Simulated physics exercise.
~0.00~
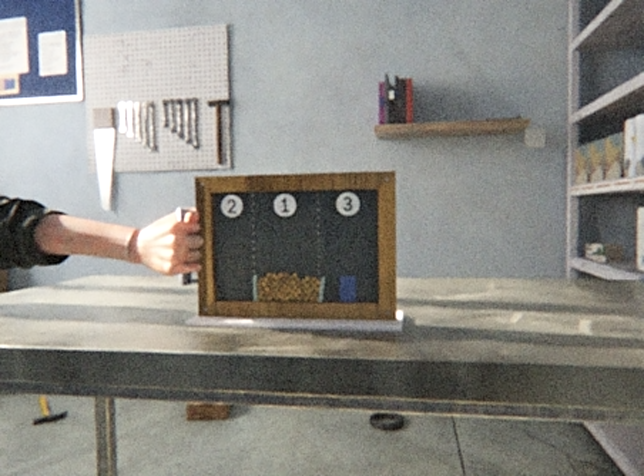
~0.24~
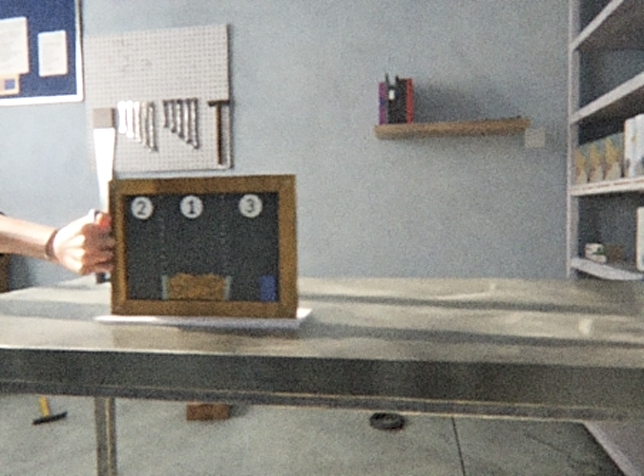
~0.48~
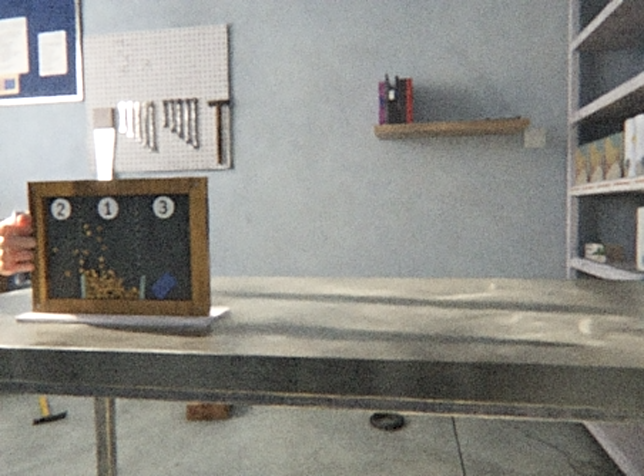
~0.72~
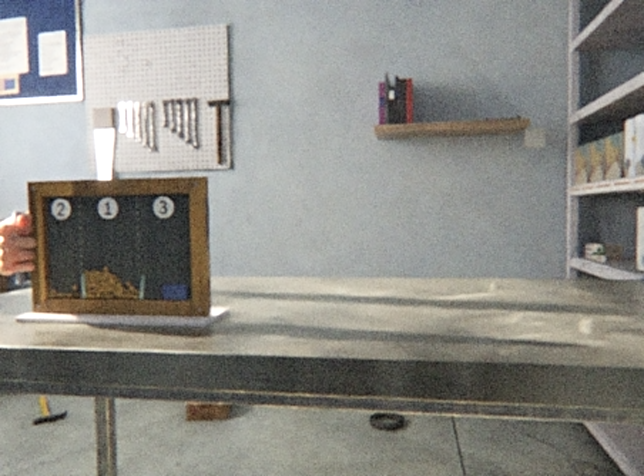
A framed case slides left in a hand's grip, scattering beads and toppling the blue block.
